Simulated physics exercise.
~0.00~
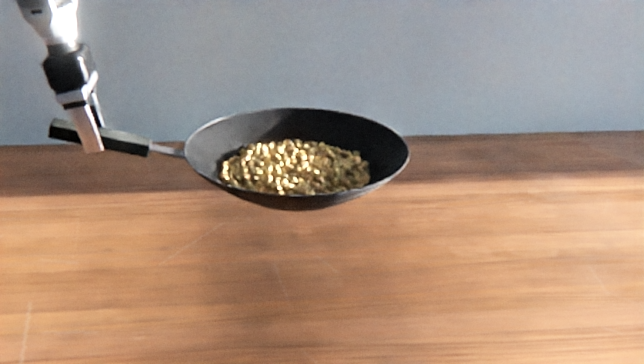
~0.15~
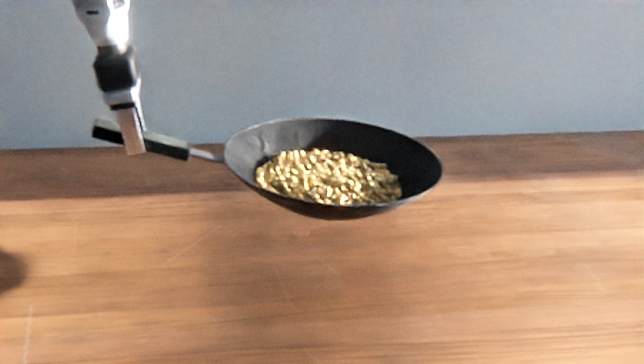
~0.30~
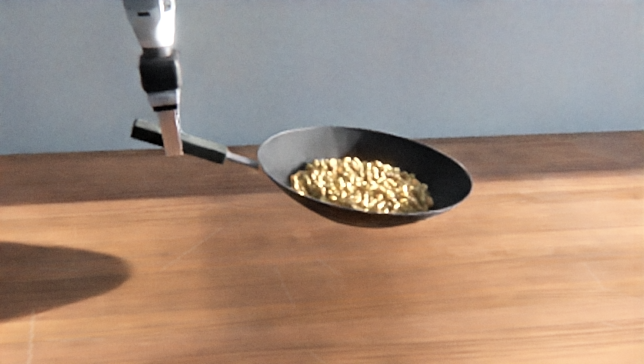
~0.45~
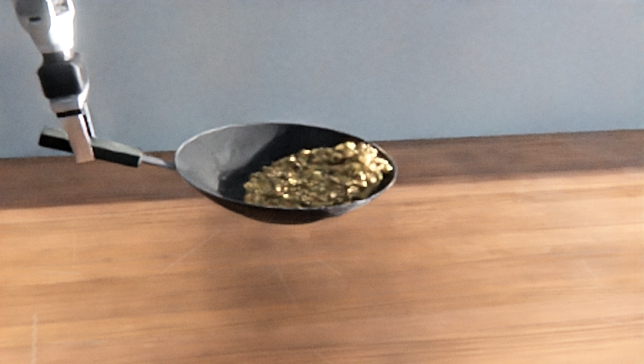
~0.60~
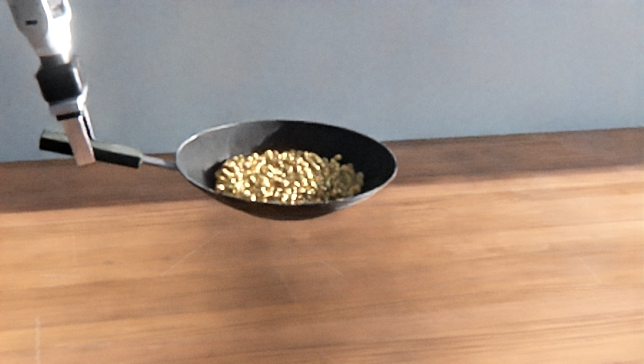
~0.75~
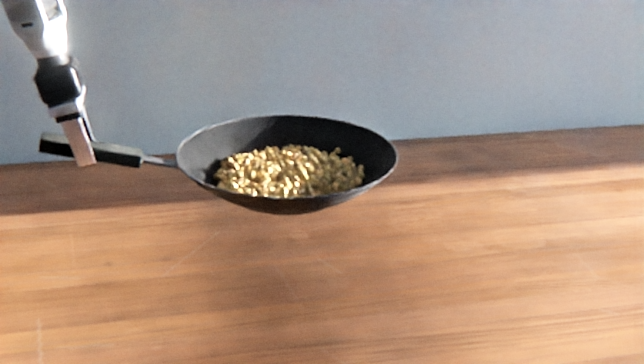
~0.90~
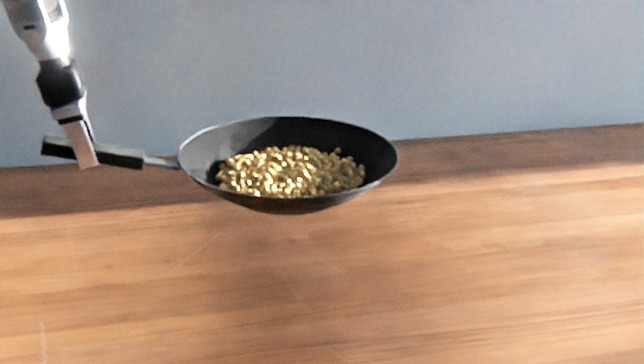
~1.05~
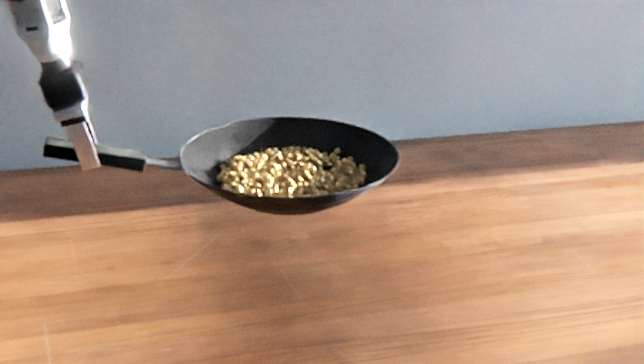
At first, a robot arm grips the handle of a dark wok above a wooden surface, with a heap of small, golden-beige pieces resting inside. The arm carries the wok steadily to the right, and a dark shadow slides into view on the wood at the left. Then it moves back to the left, the wok tips slightly, and the pieces bunch toward the right side of the bowl. The wok levels out and the pieces settle back toward the middle. Finally the arm holds it nearly still, with the heap still inside and none visibly spilled.
